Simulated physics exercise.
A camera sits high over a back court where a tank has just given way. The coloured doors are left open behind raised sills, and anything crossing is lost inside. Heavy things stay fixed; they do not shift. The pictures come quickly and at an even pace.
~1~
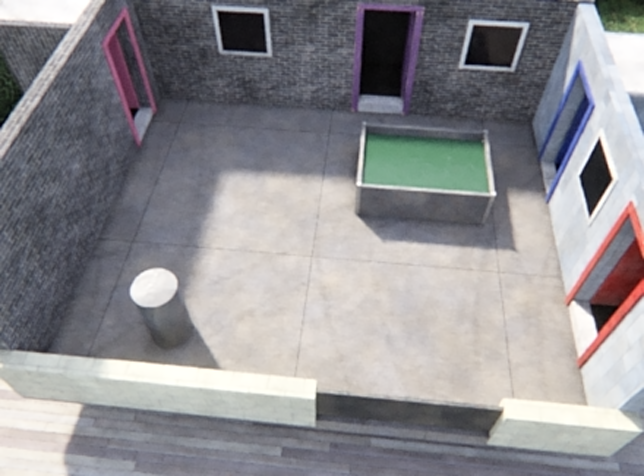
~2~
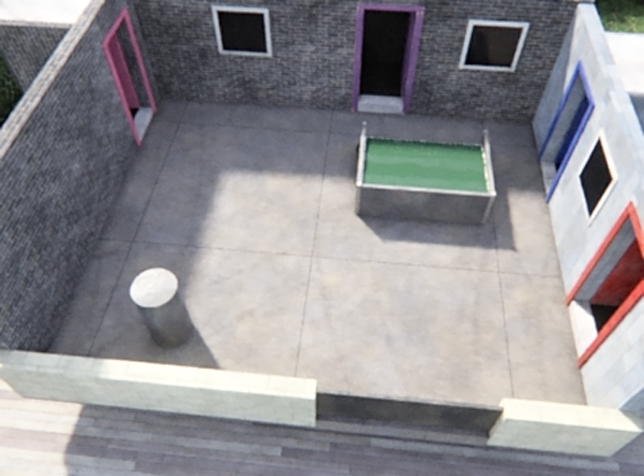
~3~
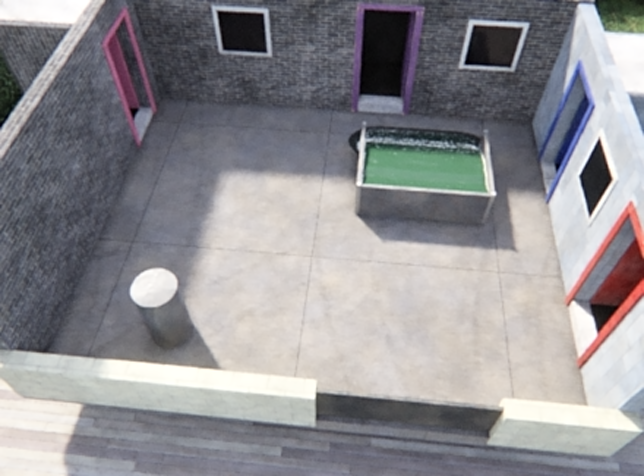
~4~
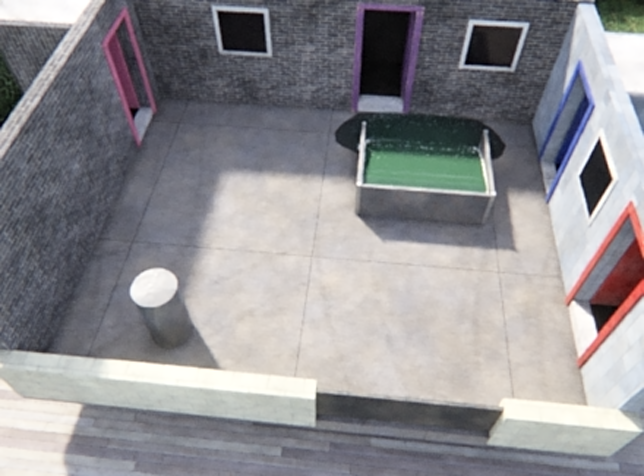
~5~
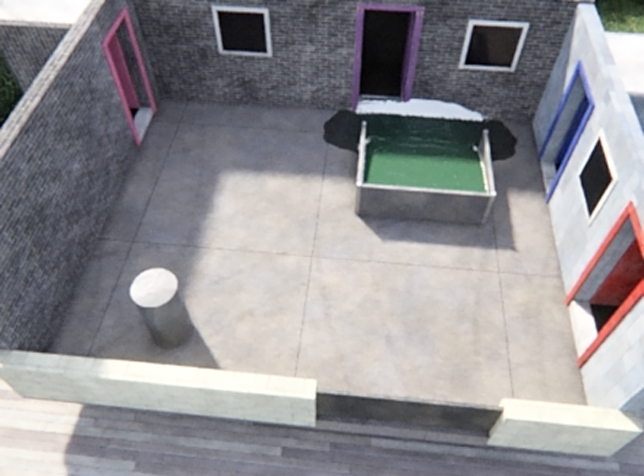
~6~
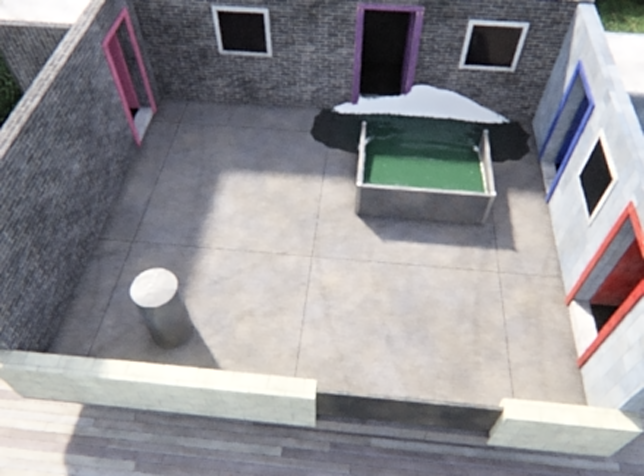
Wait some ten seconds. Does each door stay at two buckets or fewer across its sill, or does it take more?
In the end I expect the red door to let through an acceptable amount; I expect the pink door to let through an acceptable amount; I expect the purple door to let through too much; I expect the blue door to let through too much.
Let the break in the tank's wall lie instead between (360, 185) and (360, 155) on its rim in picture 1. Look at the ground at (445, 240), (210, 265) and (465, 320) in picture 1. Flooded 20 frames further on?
Sequence: Spared / wetted / spared.
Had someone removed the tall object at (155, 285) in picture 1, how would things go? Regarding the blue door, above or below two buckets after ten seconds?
One by one: The blue door exceeds it.
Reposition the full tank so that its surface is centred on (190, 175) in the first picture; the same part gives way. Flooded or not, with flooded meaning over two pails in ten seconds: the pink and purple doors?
Note: Pink door exceeds the mark; purple door falls short.
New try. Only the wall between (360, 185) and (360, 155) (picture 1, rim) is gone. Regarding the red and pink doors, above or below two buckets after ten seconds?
Note - red door: Short of the mark, pink door: Short of the mark.
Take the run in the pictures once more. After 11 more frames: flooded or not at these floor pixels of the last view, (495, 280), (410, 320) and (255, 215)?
In that order the points end up high and dry, high and dry and high and dry.
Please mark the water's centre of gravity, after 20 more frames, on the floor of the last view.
I would point to (386, 163).
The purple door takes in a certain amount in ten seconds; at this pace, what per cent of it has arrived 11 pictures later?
About 95 per cent.
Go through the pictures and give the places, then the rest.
The first picture shows the water tank at (424, 161) is whole and still.
In the second picture, the front is at a hidden place, out from the gap on the water tank's far side.
In the third picture, the front is at a hidden place, out from the gap on the water tank's far side.
In the fourth picture, water pours out on the water tank's far side and has run to (487, 130).
In the fifth picture, the front is at (495, 121), out from the gap on the water tank's far side.
In the sixth picture, water pours out on the water tank's far side and has run to (513, 122).
A moment on, water covers 10 % of the floor; the red door not reached, the pink door not reached, the purple door over two buckets in, the blue door not reached.
Next, water covers 25 % of the floor; the red door not reached, the pink door not reached, the purple door far over two buckets in, the blue door wet at the sill, nothing in.
Then, water covers 50 % of the floor; the red door wet at the sill, nothing in, the pink door under two buckets in, the purple door far over two buckets in, the blue door over two buckets in.
Later, water covers 65 % of the floor; the red door wet at the sill, nothing in, the pink door under two buckets in, the purple door far over two buckets in, the blue door over two buckets in.
In the end, water covers 90 % of the floor; the red door wet at the sill, nothing in, the pink door under two buckets in, the purple door far over two buckets in, the blue door over two buckets in.
